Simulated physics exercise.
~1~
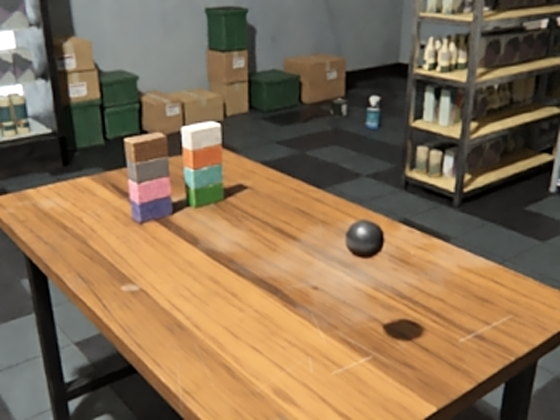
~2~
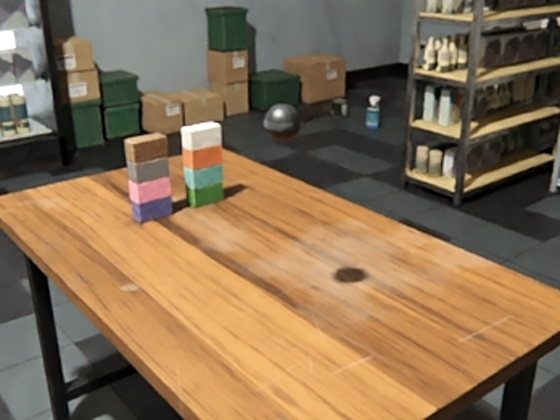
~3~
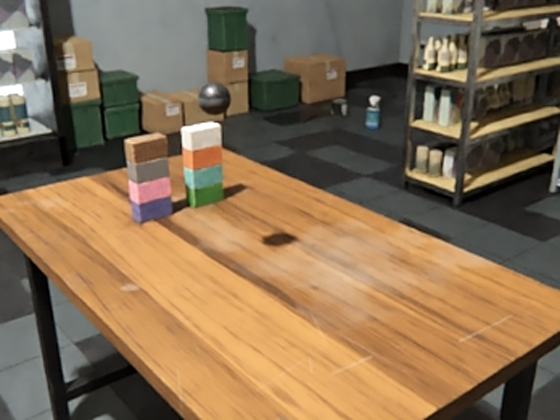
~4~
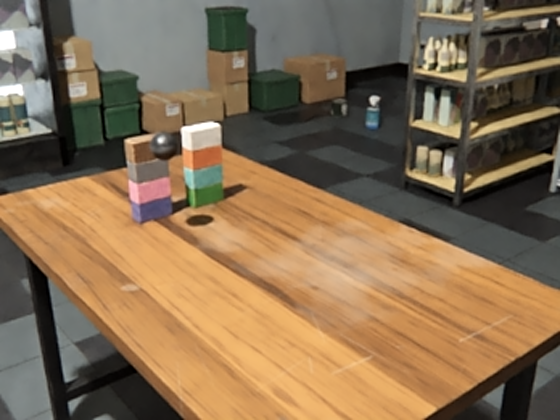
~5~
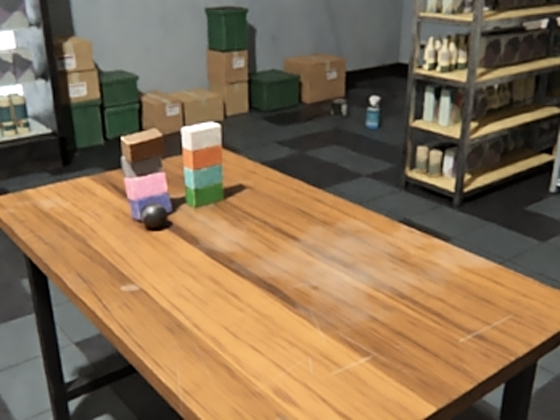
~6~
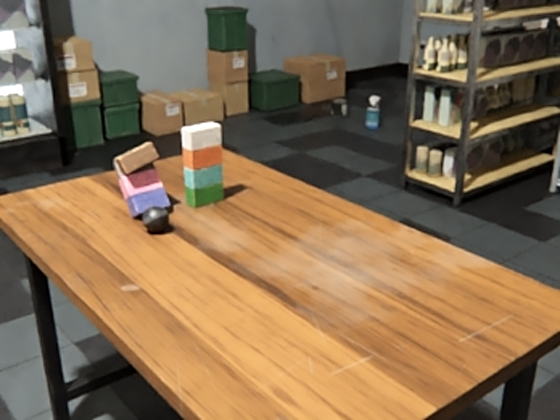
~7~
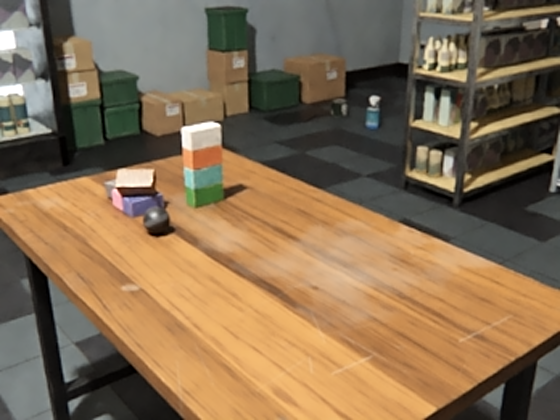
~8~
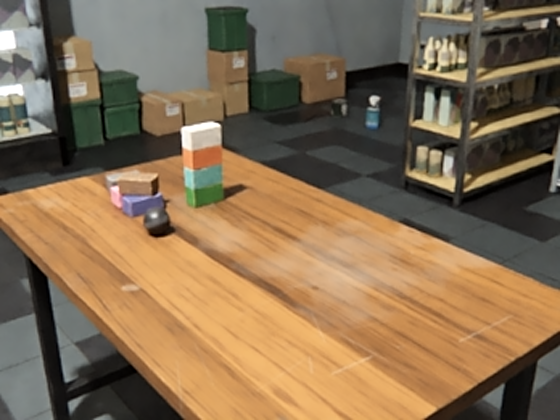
In this clip, a black ball flies leftward over a wooden table and drops against the left of two block stacks, whose brown, grey, pink and blue blocks tip and collapse, while the right stack stays standing and the ball rests beside the fallen blocks.
